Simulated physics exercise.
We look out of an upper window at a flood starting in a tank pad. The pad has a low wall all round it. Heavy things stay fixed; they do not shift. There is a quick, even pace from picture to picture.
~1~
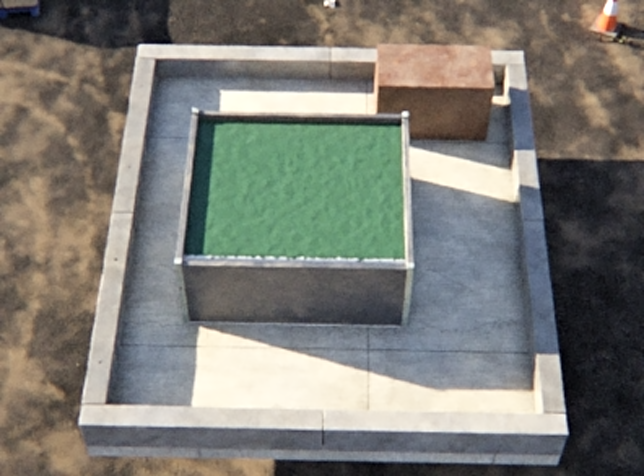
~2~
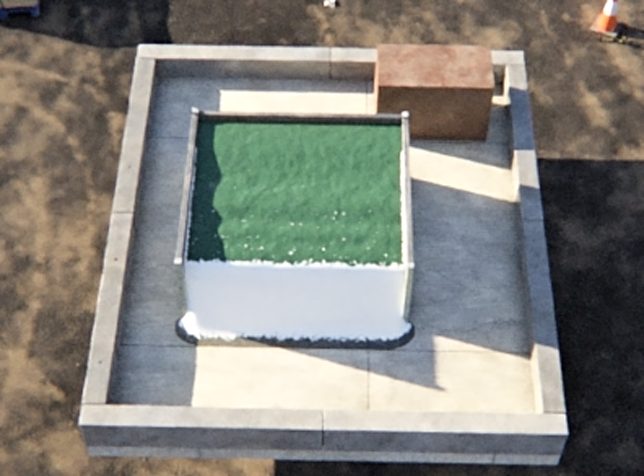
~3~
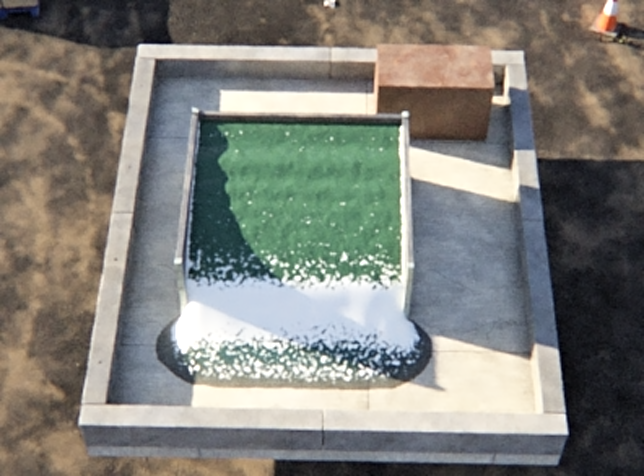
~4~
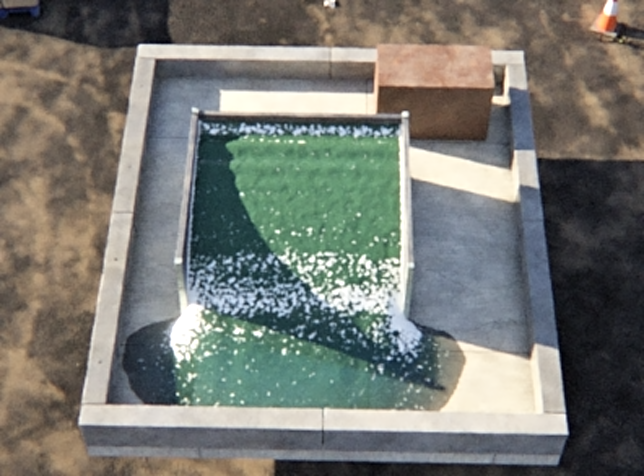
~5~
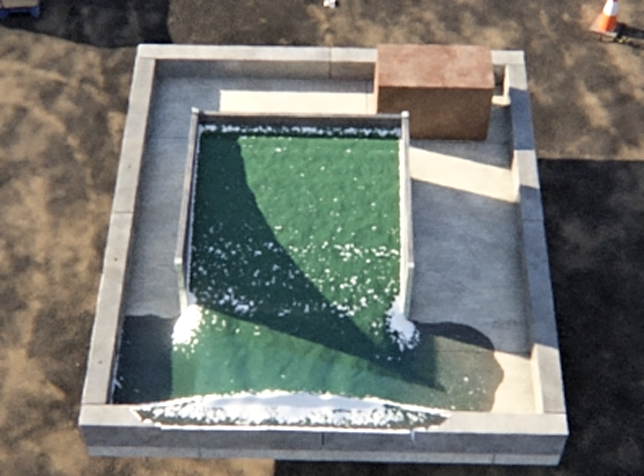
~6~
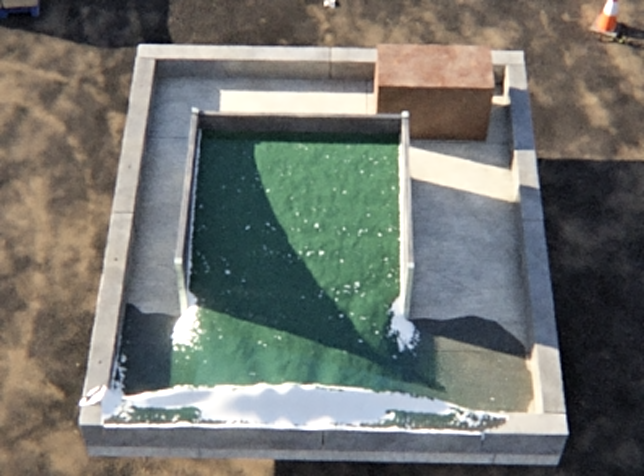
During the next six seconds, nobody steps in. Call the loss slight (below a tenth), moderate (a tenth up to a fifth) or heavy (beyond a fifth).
Heavy.
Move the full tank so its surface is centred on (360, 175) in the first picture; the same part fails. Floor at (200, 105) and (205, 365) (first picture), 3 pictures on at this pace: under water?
Well, the first one's still bare, and the other one's drenched.
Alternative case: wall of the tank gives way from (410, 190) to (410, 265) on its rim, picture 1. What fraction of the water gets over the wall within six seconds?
Around 18 in a hundred.
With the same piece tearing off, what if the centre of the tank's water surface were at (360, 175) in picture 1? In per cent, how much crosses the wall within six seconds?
Around 30 %.
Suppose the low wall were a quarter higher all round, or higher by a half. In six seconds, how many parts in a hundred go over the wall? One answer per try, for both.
I'd put the first at around 22 percent and the second at around 12 percent.
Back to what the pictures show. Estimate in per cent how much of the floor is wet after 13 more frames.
70 %.
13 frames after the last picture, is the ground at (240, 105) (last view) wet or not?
Looking at the spread, the point ends up unflooded.
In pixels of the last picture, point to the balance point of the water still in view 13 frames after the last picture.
Near (309, 316) in the last view.
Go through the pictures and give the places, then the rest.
In the first picture, still water in the open tank at (298, 191).
In the second picture, water pours out at (295, 303) and has run to (181, 323).
In the third picture, water pours out at (295, 304) and has run to (167, 351).
In the fourth picture, the front is at (140, 384), out from the gap at (295, 307).
In the fifth picture, the front is at a hidden place, out from the gap at (295, 307).
In the sixth picture, water pours out at (295, 308) and has run to a hidden place.
A moment on, water covers 35 % of the floor; the low wall has let 4 % over.
Next, water covers 35 % of the floor; the low wall has let 13 % over.
Then, water covers 65 % of the floor; the low wall has let 27 % over.
Later, water covers 85 % of the floor; the low wall has let 30 % over.
In the end, water covers 85 % of the floor; the low wall has let 30 % over.
